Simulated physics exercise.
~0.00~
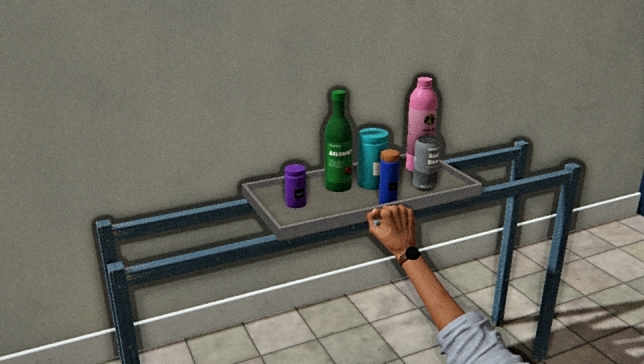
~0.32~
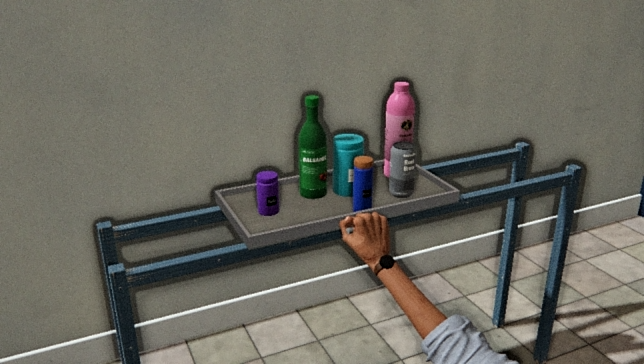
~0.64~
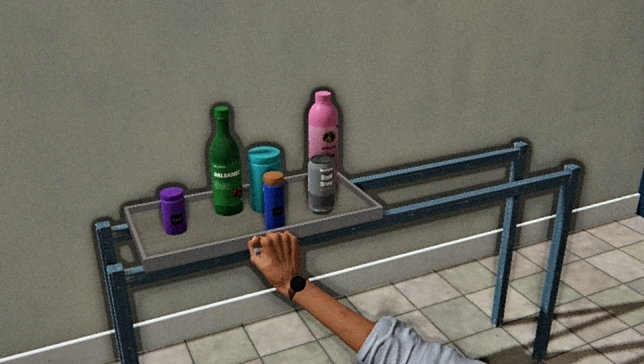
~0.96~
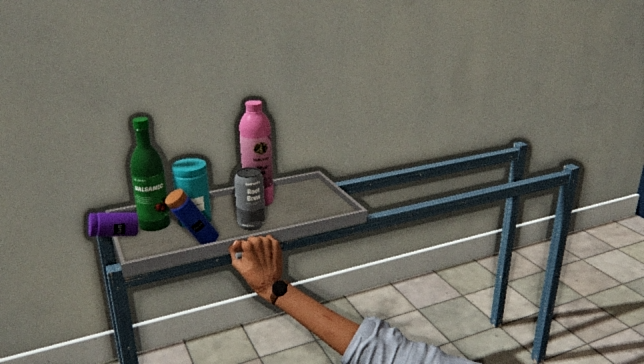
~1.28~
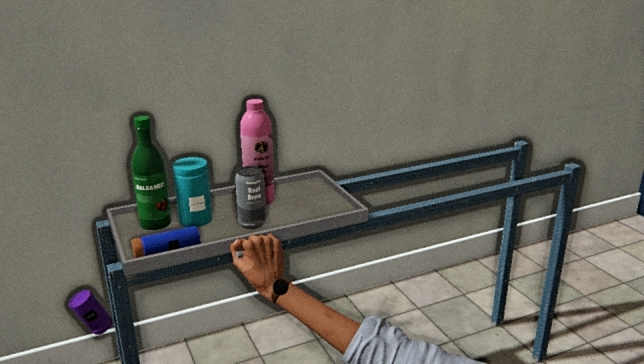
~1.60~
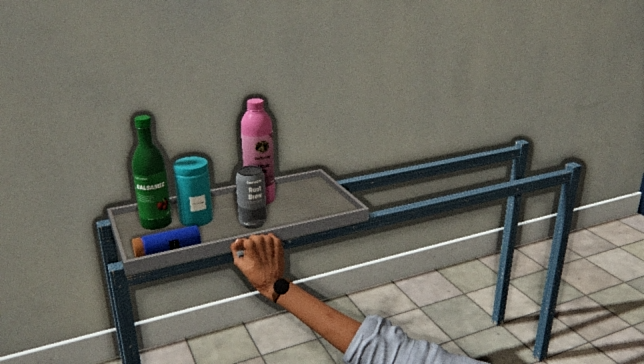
Hand sliding a tray of bottles left along blue rails, purple container tipping off the end and blue one toppling on it.
